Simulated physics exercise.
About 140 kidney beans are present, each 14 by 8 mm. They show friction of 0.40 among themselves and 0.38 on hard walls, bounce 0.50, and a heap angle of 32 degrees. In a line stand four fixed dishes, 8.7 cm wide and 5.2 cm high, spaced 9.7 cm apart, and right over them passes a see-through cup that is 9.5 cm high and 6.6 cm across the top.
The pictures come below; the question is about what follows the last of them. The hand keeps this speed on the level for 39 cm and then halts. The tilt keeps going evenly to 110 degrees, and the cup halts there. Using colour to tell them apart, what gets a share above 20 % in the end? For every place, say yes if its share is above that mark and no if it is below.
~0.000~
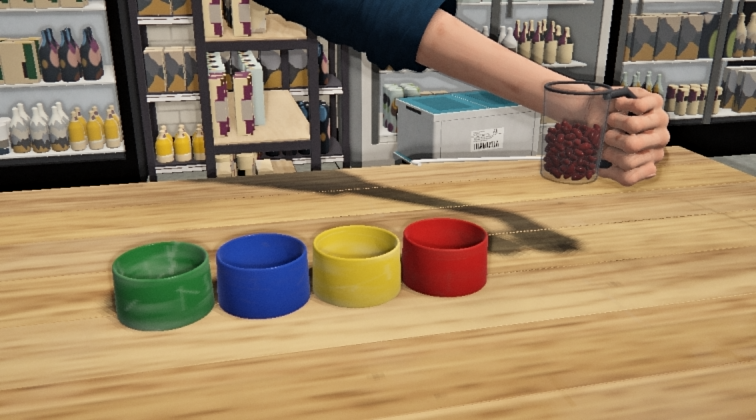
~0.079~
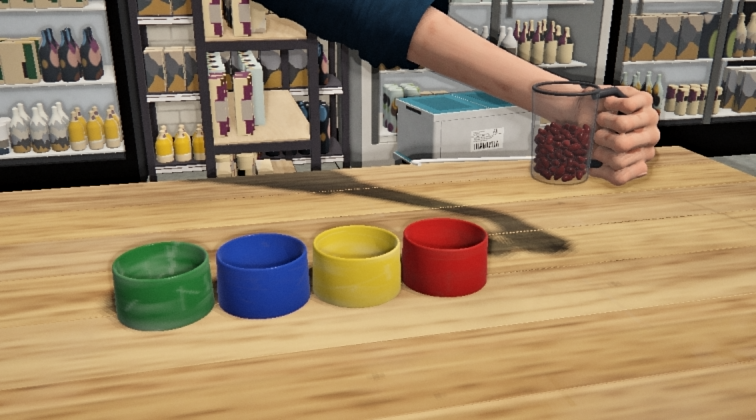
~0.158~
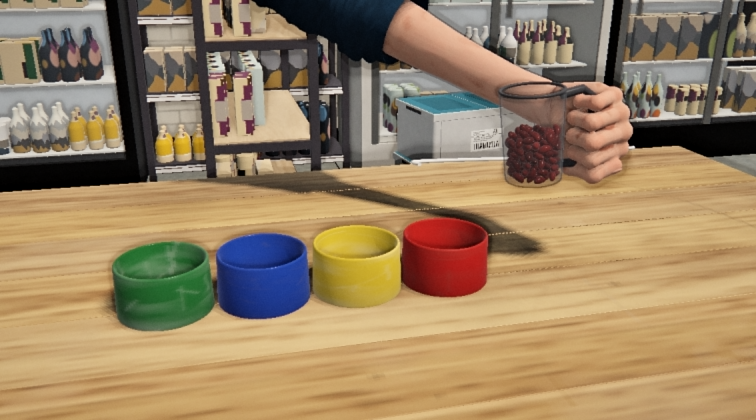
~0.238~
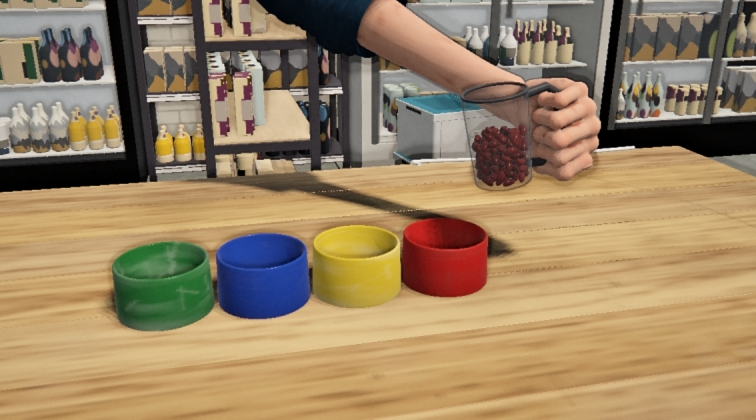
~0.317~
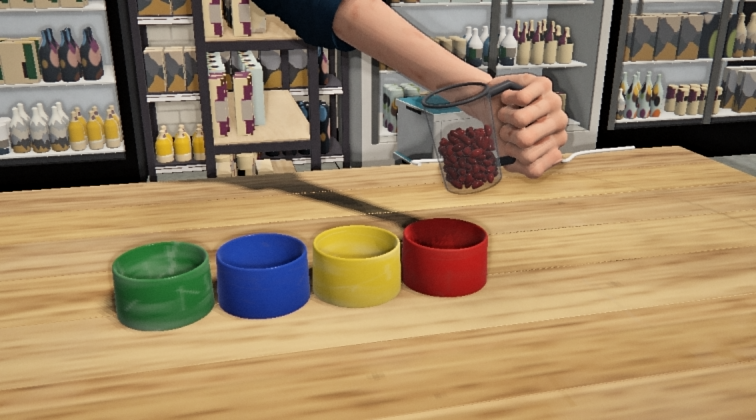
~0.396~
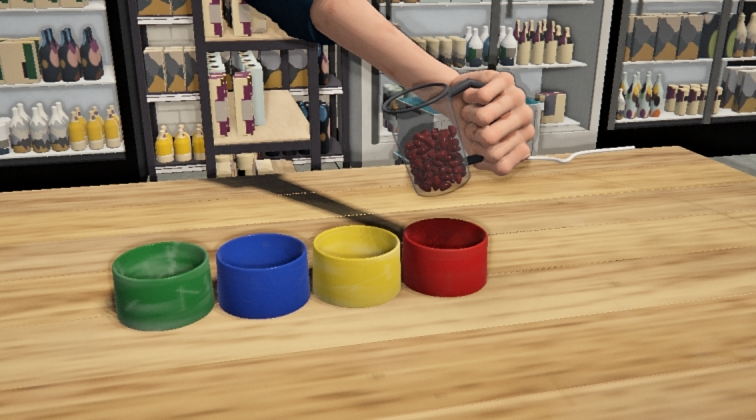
Red: No, blue: No, green: Yes, yellow: No, counter: No.
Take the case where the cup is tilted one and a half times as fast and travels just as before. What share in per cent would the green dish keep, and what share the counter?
It would be green 90 and counter 10.
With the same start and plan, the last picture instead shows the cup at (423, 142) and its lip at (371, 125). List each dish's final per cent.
Final shares - red 0 %, blue 0 %, green 90 %, yellow 0 %.
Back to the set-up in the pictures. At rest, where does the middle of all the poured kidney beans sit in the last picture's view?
(154, 293).
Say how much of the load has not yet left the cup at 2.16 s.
Some 60 per cent of the load.
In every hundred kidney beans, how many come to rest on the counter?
5 per cent.
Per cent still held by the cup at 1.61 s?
Reading: Approx. 100 %.
After 1.12 s, tilt 62 degrees; cup holds 100 %.
After 1.61 s, tilt 90 degrees; cup holds 100 %.
Then, at 2.16 s, tilt 110 degrees; cup holds 60 %, green 30 %.
By 3.4 s all is still; red 0 %, blue 0 %, green 95 %, yellow 0 %, counter 5 %.
